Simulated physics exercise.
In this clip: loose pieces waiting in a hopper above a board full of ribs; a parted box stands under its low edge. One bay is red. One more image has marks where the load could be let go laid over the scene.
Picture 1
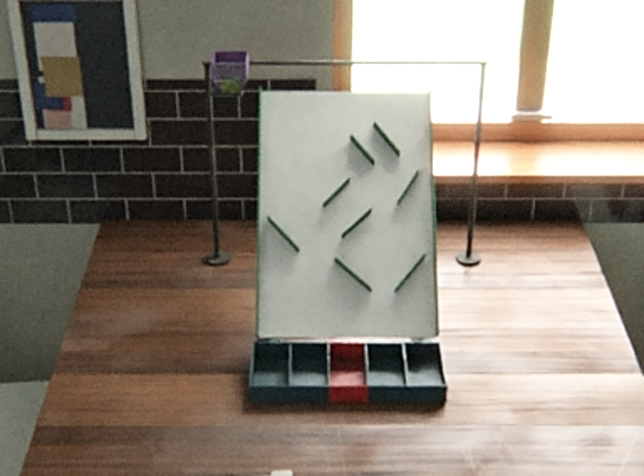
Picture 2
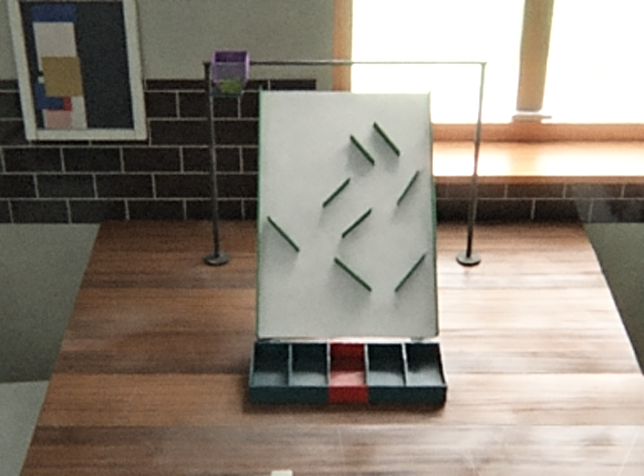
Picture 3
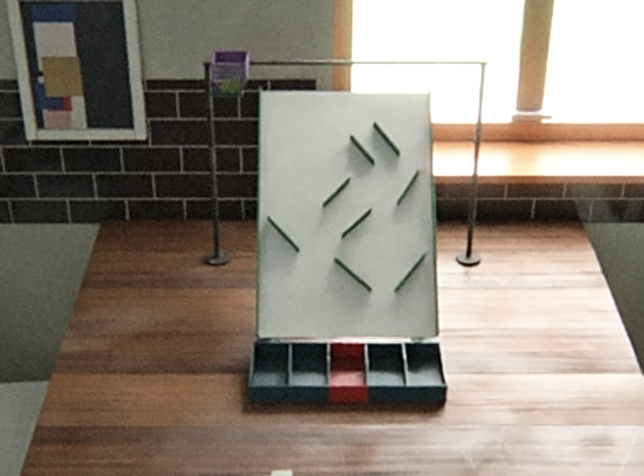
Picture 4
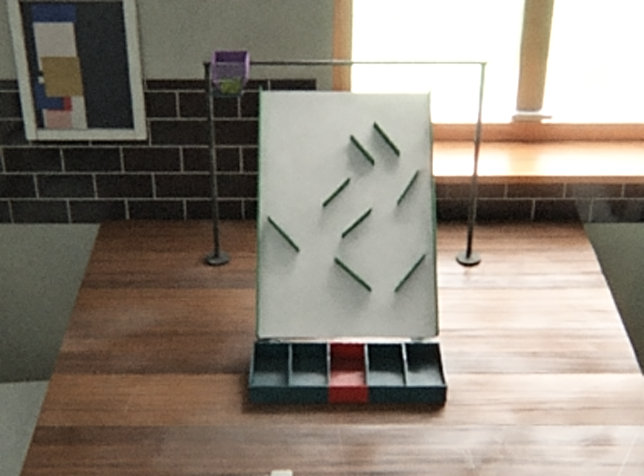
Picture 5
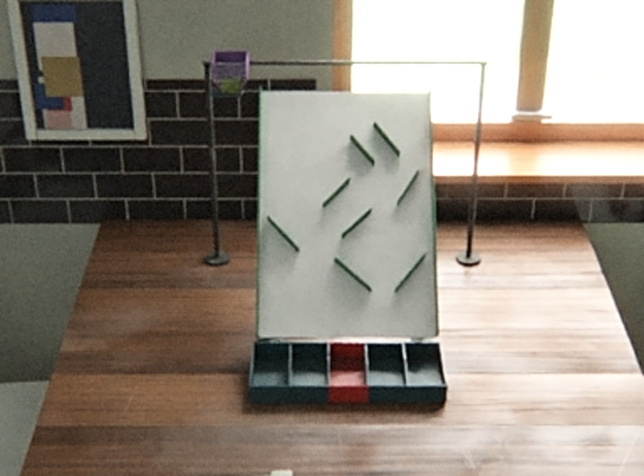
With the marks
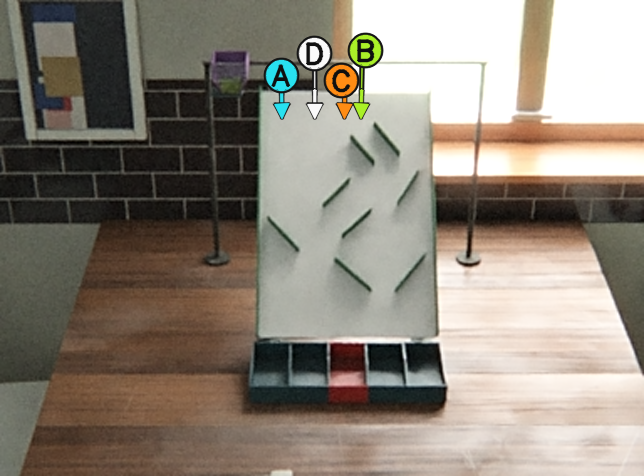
White board with slanted green ribs standing motionless above a parted box with one red bay, a small purple hopper at upper left.
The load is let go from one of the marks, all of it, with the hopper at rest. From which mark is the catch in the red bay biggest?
Choose A.
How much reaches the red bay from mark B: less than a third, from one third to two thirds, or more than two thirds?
Mark B gives less than a third.
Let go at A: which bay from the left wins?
It is the third one.
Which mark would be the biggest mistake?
That is mark B.
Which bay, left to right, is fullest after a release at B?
The fourth from the left.
On the marked copy, mark A meets the board at (281, 113); mark B meets the board at (361, 112); mark C meets the board at (344, 113); mark D meets the board at (314, 113).
With A, about half in the red bay, about a third in other bays, about a quarter outside the box.
With B, a small part in the red bay, about two thirds in other bays, a small part outside the box.
With C, about a third in the red bay, about half in other bays, a small part outside the box.
With D, about a quarter in the red bay, about half in other bays, about a quarter outside the box.
